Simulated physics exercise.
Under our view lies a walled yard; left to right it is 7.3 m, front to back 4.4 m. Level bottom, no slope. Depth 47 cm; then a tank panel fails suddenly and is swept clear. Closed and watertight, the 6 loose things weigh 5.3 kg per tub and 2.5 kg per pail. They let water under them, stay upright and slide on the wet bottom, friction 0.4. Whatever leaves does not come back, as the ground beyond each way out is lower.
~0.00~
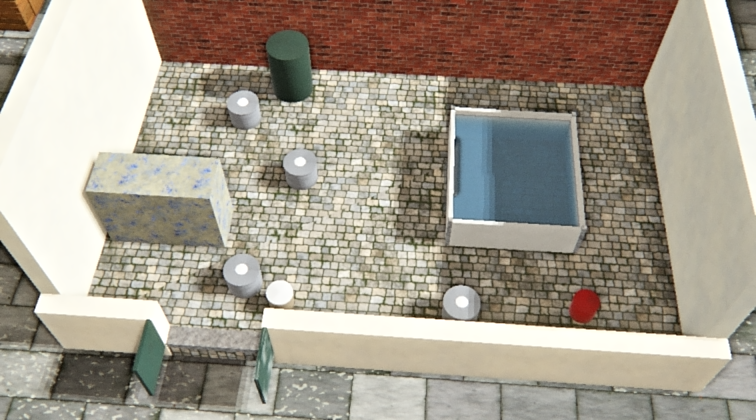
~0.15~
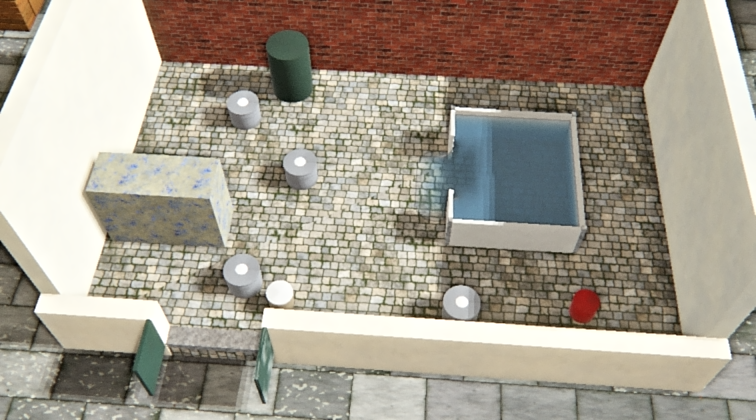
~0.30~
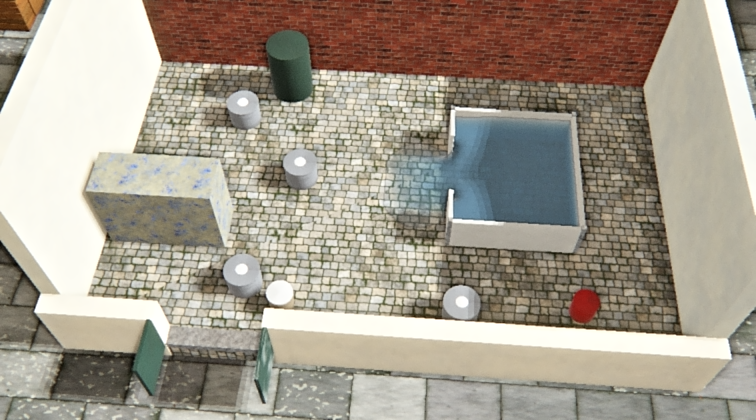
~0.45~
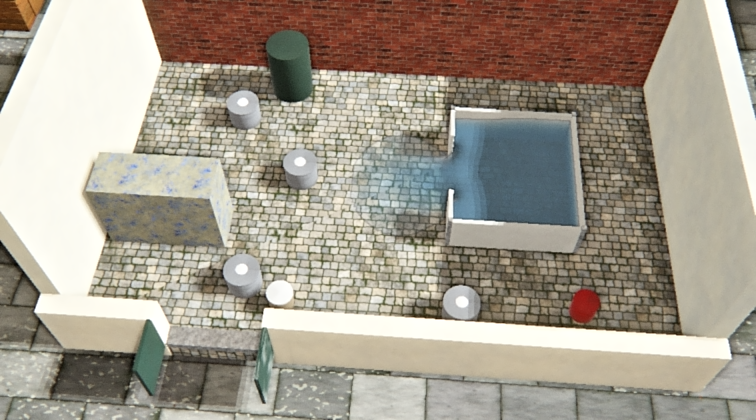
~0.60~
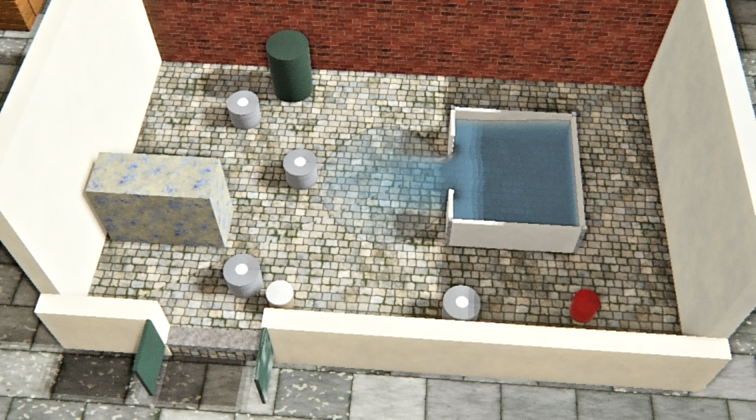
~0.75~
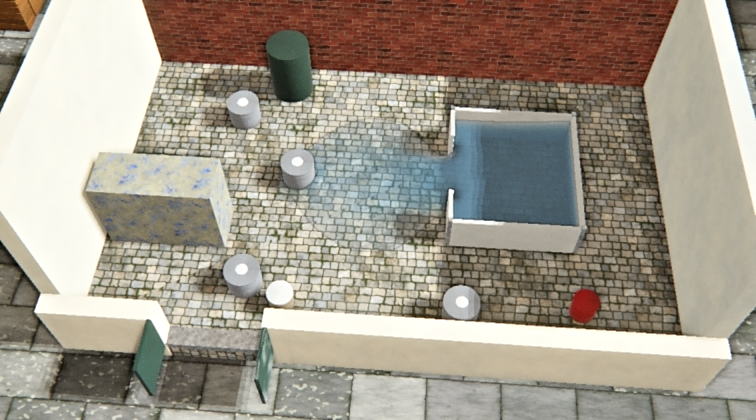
Water pouring from a gap in the left side of a white-walled tank, spreading leftward across cobbles to a grey cylinder.
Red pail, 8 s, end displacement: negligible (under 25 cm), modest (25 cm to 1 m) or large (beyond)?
Expect a tiny change in position.
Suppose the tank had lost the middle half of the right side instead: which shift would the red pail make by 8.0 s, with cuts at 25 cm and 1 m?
Result: The red pail goes a long way.
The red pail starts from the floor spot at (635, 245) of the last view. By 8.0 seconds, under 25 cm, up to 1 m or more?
Outcome: It sits still.
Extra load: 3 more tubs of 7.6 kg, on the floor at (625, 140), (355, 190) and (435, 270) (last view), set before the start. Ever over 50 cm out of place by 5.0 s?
In order: Below it, above it, below it.
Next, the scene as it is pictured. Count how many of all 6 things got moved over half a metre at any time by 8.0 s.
The total is 4.
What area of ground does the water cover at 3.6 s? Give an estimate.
That flooded area is roughly 20 m2.
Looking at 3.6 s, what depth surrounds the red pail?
Around 0 cm.
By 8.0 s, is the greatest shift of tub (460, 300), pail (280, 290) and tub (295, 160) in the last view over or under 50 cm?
Taking them in order: Fell shy, exceeded and exceeded.
After 1.6 s the red pail is near (587, 301), 0.0 m from its start, aground; 0 of 6 are out; 0 afloat.
After 3.6 s the red pail is near (587, 301), 0.0 m from its start, aground; 2 of 6 are out; 2 afloat.
After 5.6 s the red pail is near (587, 301), 0.0 m from its start, aground; 2 of 6 are out; 2 afloat.
After 8.0 s the red pail is near (587, 301), 0.0 m from its start, aground; 2 of 6 are out; 2 afloat.
